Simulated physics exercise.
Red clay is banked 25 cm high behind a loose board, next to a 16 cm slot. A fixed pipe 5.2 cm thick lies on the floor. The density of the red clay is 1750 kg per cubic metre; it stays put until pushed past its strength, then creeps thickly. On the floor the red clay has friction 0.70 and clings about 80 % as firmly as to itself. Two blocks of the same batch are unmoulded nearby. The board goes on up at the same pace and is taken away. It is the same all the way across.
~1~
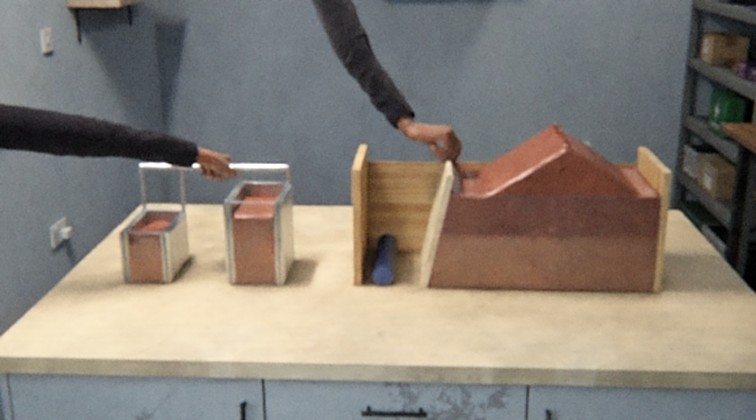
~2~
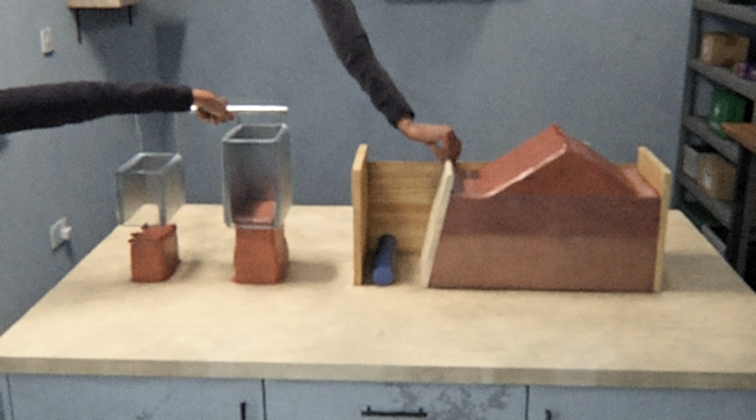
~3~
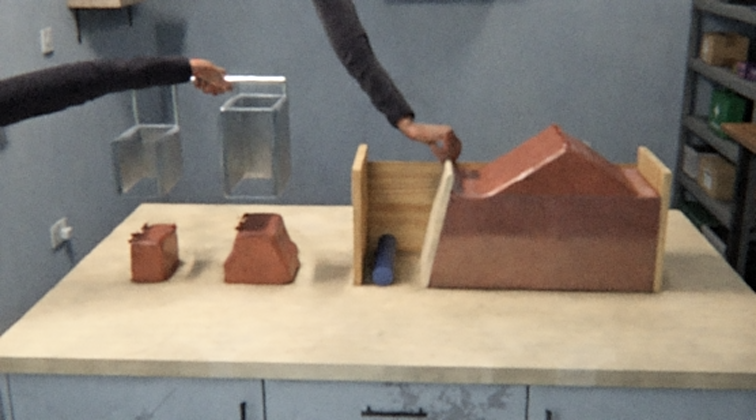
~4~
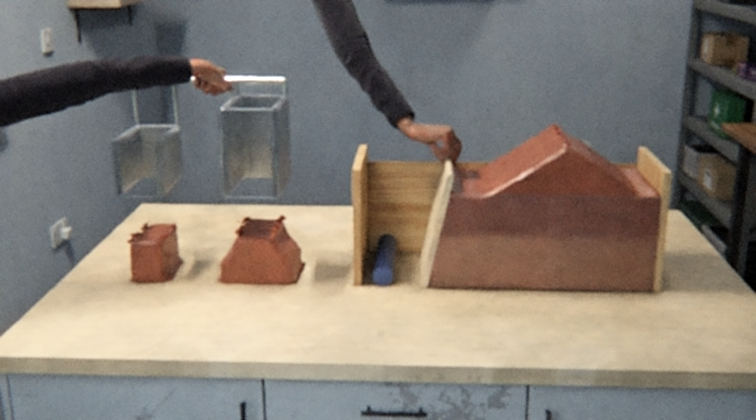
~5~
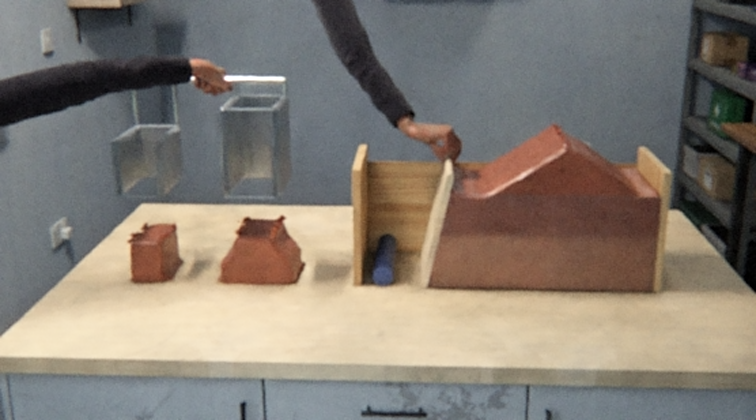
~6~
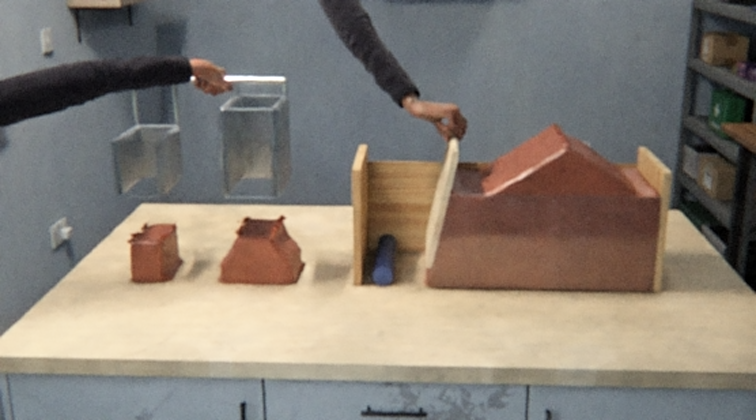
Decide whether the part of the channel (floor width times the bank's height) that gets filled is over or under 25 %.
It comes out over 25 %.
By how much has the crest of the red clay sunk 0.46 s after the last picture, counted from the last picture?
Some 2.5 cm.
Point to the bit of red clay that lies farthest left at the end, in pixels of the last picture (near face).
Around (384, 261).
Then, 0.21 s after the last picture, the face still stands, with nothing on top of the pipe; the channel is 0 % full.
Then, 0.46 s after the last picture, the fallen stuff reaches 22 % of the way across, with nothing on top of the pipe; the channel is 8 % full.
Then, 0.70 s after the last picture, the fallen stuff reaches 60 % of the way across, with 5 mm on top of the pipe; the channel is 34 % full.
Then, 0.95 s after the last picture, the fallen stuff reaches 65 % of the way across, with 1.8 cm on top of the pipe; the channel is 37 % full.
Then, 1.06 s after the last picture, at the end, the fallen stuff reaches 65 % of the way across, with 1.8 cm on top of the pipe; the channel is 37 % full.
